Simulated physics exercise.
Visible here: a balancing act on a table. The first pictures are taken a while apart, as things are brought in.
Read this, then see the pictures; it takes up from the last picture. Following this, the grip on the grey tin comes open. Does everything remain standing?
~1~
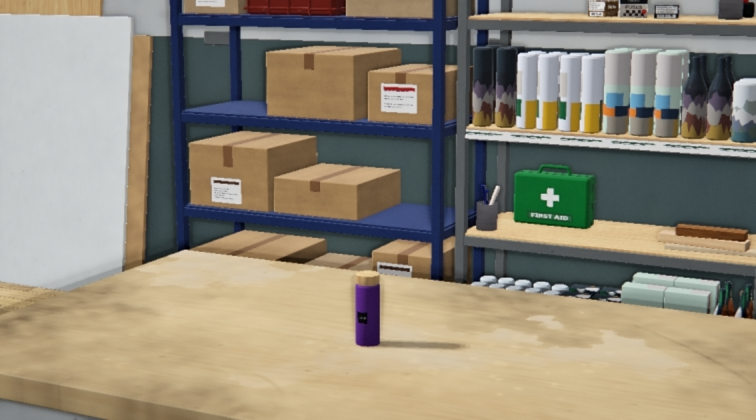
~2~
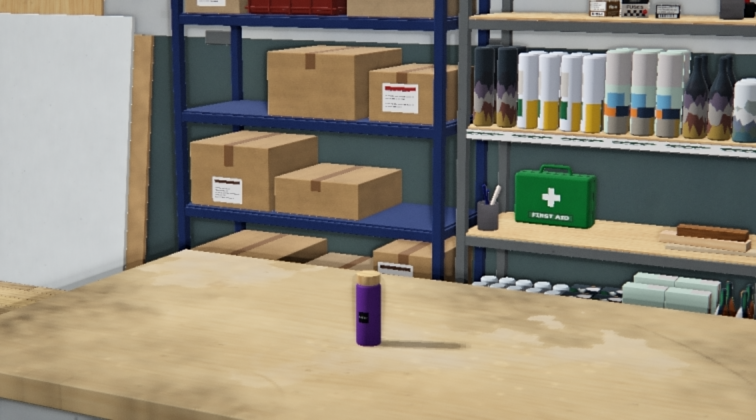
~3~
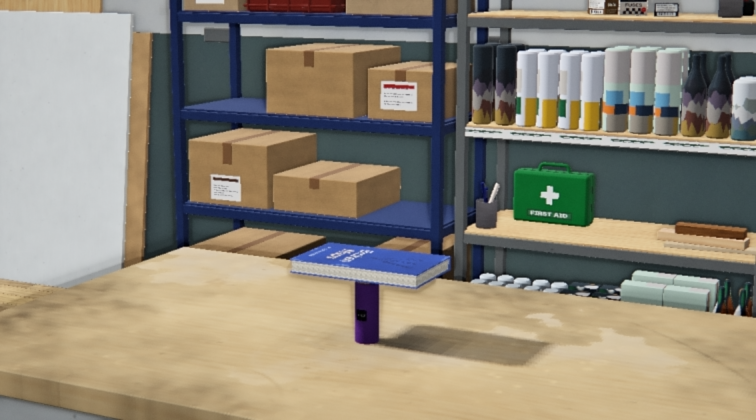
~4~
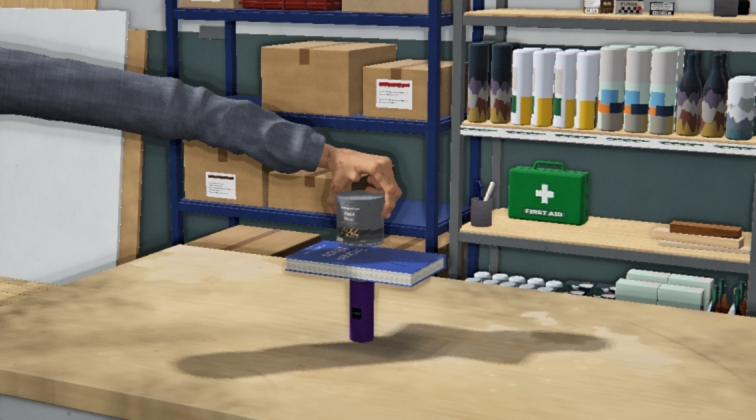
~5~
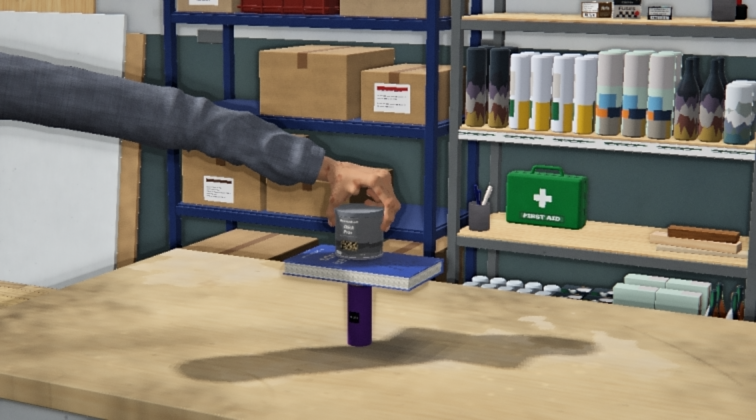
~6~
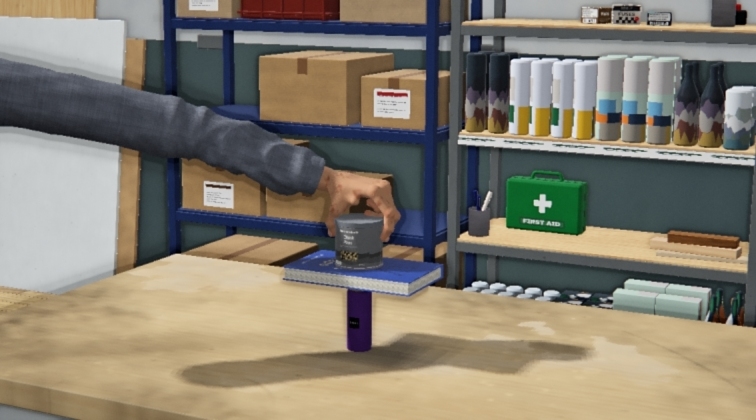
Yes.
Then, 0.30 s after the last picture, nothing has stirred.
Then, 1.00 s after the last picture, grey tin resting near (359, 242).
At rest, all 3 in place. Seen from the same camera at the end, grey tin near (359, 242). The stack stays up.
